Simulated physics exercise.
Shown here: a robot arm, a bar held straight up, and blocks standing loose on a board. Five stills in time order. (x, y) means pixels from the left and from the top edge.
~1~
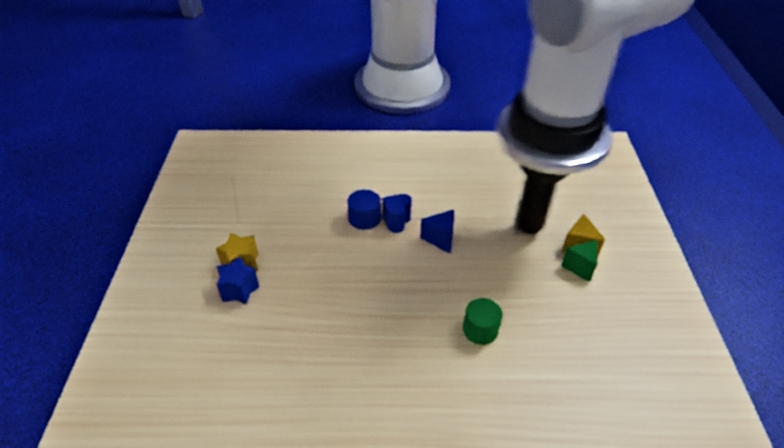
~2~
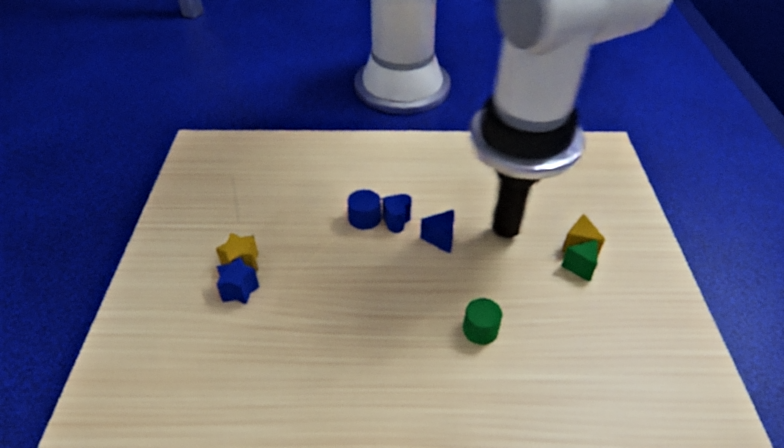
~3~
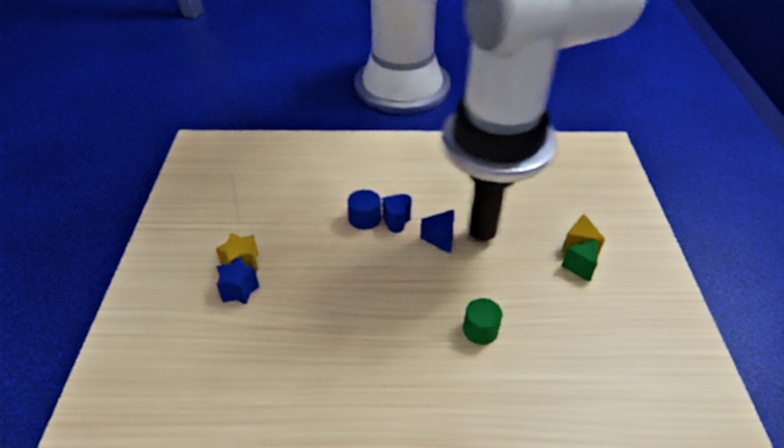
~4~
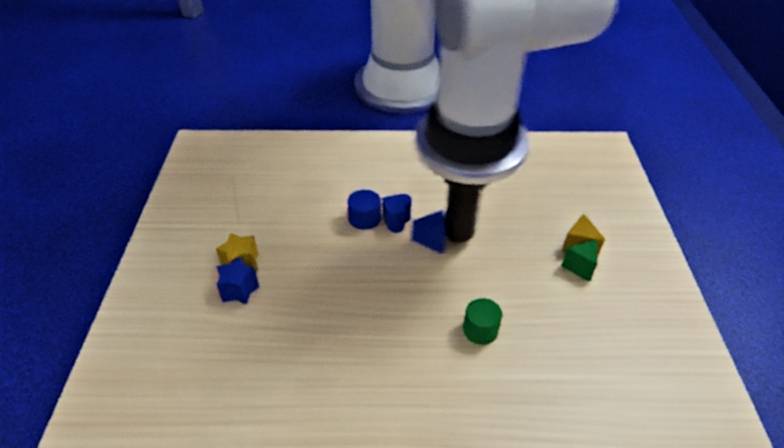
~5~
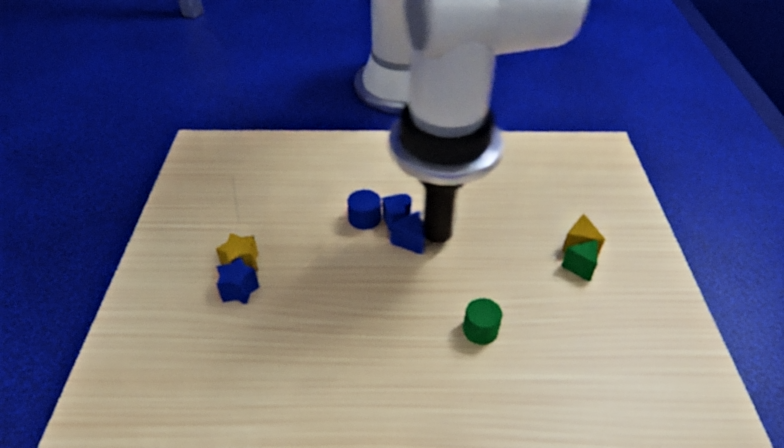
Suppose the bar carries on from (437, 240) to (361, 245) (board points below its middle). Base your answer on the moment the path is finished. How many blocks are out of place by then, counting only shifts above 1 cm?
In total, one block gets moved by over 1 cm.
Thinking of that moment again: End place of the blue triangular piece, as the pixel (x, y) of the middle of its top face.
Its top middle will sit at (332, 227).
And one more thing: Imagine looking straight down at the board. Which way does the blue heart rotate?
Overhead view: Clockwise.
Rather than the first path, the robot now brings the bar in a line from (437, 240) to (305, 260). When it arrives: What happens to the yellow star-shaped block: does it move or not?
Once the bar is done, the yellow star-shaped block remains in the old spot.
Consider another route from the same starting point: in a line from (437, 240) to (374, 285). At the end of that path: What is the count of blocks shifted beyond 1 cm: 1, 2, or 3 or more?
Expect one.
The first path, step by step. Halfway along, bar at (398, 236); blue heart at (393, 201), turned 30° clockwise; blue triangular piece at (370, 223), turned 20° clockwise.
At the end, bar at (361, 238); blue cylinder in place; blue heart at (393, 201), turned 30° clockwise; blue triangular piece at (332, 227).
